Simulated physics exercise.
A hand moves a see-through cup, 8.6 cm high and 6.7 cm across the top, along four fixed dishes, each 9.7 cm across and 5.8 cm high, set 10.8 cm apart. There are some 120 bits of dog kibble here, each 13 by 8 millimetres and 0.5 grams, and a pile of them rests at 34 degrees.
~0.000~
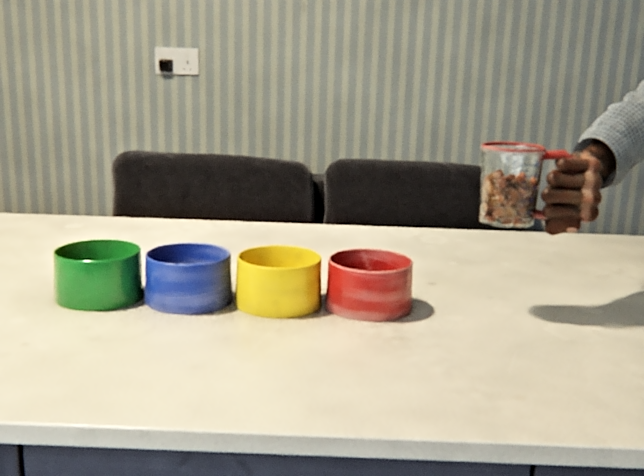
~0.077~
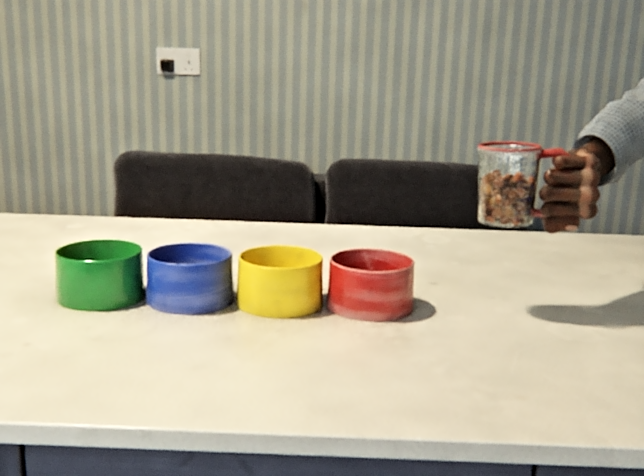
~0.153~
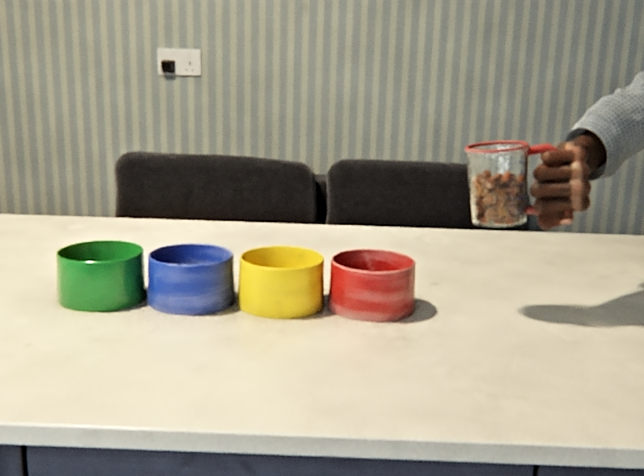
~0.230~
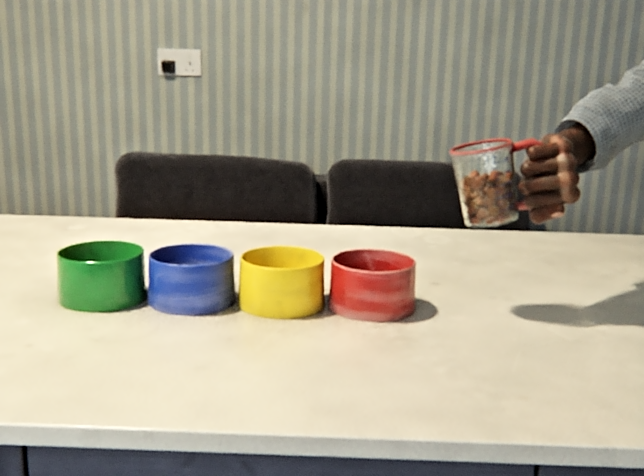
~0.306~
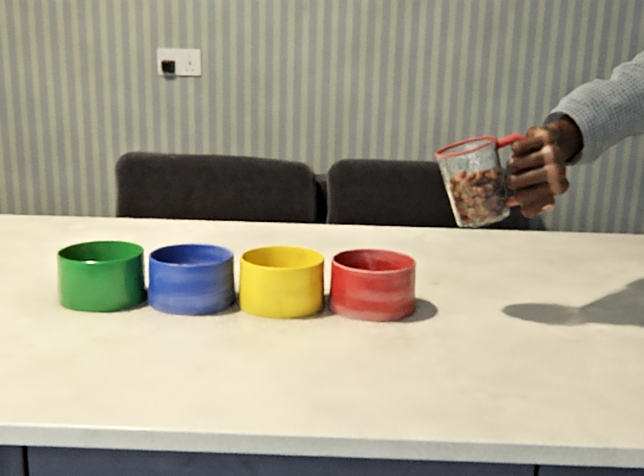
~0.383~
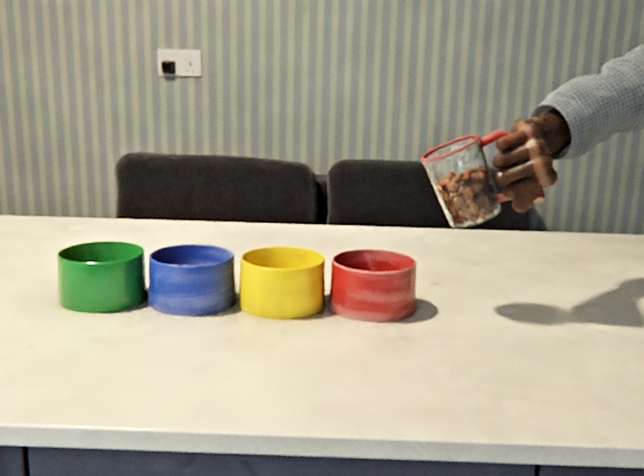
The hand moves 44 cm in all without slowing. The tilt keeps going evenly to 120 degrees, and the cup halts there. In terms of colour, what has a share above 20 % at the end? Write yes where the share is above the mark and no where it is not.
Red: No, blue: Yes, green: No, yellow: No, counter: No.
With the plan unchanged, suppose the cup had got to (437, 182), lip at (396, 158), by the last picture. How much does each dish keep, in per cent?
Per cent kept: Red 0, blue 0, green 100, yellow 0.
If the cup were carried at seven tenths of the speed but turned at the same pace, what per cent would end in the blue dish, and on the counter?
In that case blue 0; counter 0.
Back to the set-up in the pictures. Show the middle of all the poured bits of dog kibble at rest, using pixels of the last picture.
Resting centre estimate: Around (182, 287).
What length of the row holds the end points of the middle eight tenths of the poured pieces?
6 centimetres.
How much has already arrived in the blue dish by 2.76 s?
By that moment, around 90 percent has got there.
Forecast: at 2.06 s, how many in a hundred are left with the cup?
Close to 0 % of the load.
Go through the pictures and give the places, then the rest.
In the first frame, cup at (510, 185), tilt 0 degrees, lip at (484, 146), moved 0.0 cm; middle of the pieces at (513, 199); red dish at (371, 260); yellow dish at (279, 257); blue dish at (189, 254); green dish at (98, 250).
In the second frame, cup at (507, 184), tilt 2 degrees, lip at (480, 147), moved 0.4 cm; middle of the pieces at (511, 199).
In the third frame, cup at (498, 184), tilt 7 degrees, lip at (467, 149), moved 1.6 cm; middle of the pieces at (503, 198).
In the fourth frame, cup at (486, 184), tilt 13 degrees, lip at (452, 152), moved 3.0 cm; middle of the pieces at (493, 197).
In the fifth frame, cup at (475, 183), tilt 18 degrees, lip at (437, 155), moved 4.4 cm; middle of the pieces at (483, 196).
In the sixth frame, cup at (463, 183), tilt 24 degrees, lip at (422, 160), moved 5.7 cm; middle of the pieces at (472, 195); red dish at (374, 261); yellow dish at (283, 258); blue dish at (192, 255); green dish at (102, 252). The cup turns about 75 degrees a second and travels 18 cm a second.
After 1.39 s, tilt 100 degrees; cup holds 100 %.
After 2.06 s, tilt 120 degrees; cup holds 0 %, blue 90 %.
Then, at 2.76 s, tilt 120 degrees; cup holds 0 %, blue 90 %.
By 3.1 s all is still; red 0 %, blue 90 %, green 0 %, yellow 0 %, counter 5 %.
